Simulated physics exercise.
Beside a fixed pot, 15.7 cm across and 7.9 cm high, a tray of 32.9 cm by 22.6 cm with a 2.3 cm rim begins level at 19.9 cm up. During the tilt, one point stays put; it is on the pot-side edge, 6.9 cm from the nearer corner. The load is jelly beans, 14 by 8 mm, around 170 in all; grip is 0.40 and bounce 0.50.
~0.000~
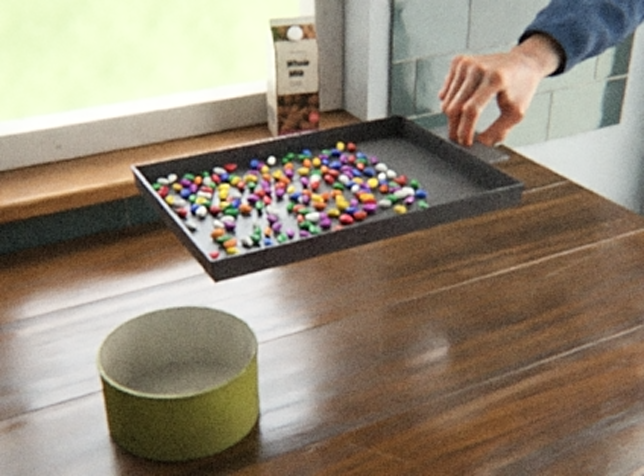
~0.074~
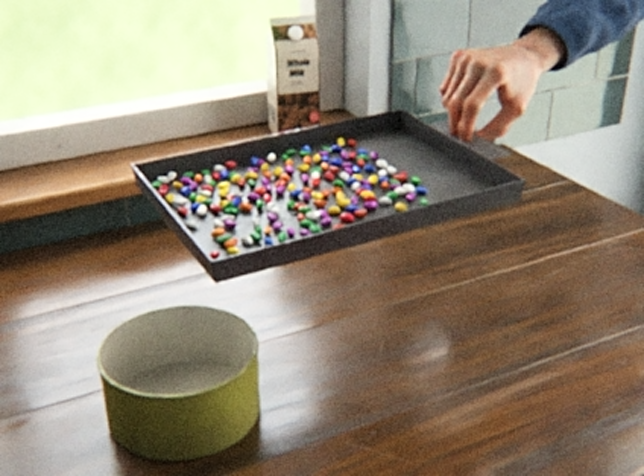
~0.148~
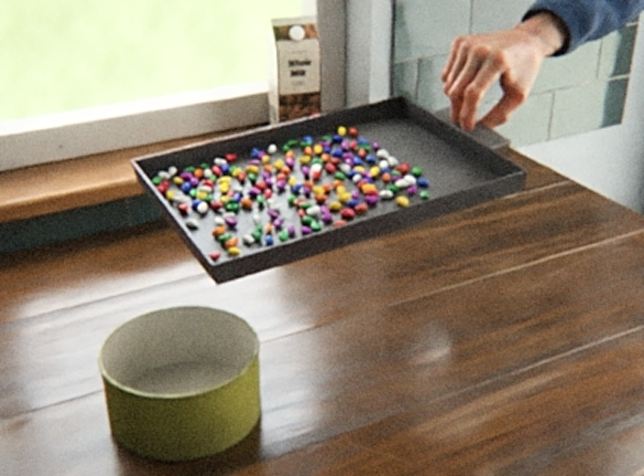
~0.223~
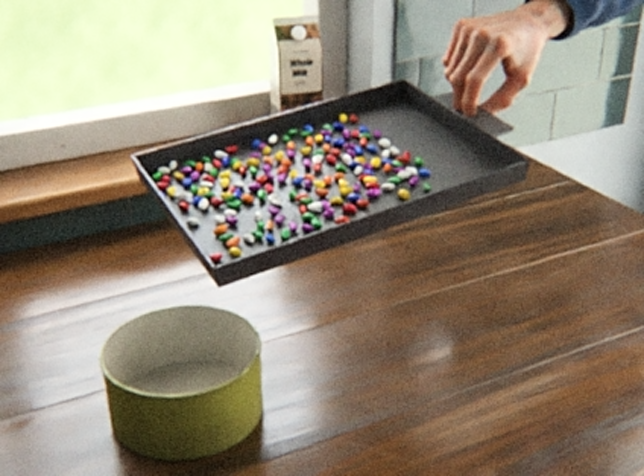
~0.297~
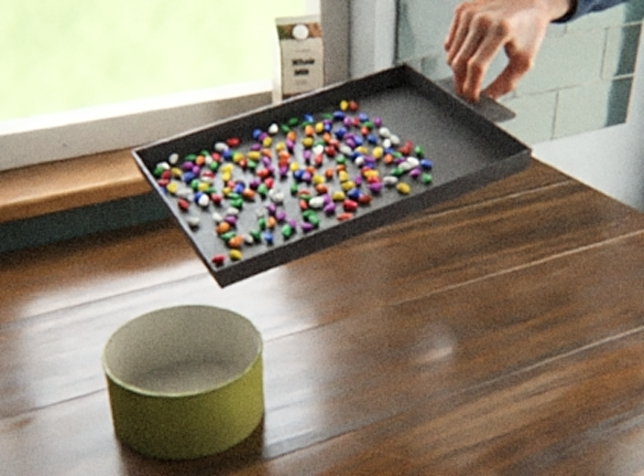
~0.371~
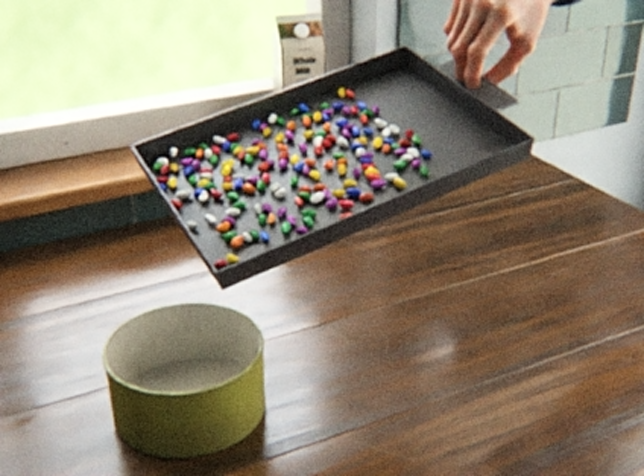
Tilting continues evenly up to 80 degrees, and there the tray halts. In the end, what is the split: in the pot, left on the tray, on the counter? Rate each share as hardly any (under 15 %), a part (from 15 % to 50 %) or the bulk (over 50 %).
Pot: Hardly any; tray: A part; counter: The bulk.
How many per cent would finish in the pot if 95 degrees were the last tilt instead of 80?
You'd end up with some 5 % in the pot.
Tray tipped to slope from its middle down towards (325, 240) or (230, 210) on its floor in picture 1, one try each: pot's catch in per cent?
First try: About 0 percent; second try: About 10 percent.
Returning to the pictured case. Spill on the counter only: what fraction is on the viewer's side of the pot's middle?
About 100 per cent.
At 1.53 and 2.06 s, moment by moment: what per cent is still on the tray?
About 95, 80.
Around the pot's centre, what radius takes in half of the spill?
18 cm.
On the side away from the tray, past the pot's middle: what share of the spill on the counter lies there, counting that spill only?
Share: Around 70 %.
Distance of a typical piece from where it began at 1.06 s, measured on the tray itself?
Roughly 10 cm.
After 1.06 s, tilt 45 degrees; the tray holds 100 %, the pot 0 %.
After 1.53 s, tilt 66 degrees; the tray holds 95 %, the pot 0 %.
After 2.06 s, tilt 80 degrees; the tray holds 80 %, the pot 0 %.
By 3.5 s all is still; pot 5 %, tray 20 %, counter 70 %.
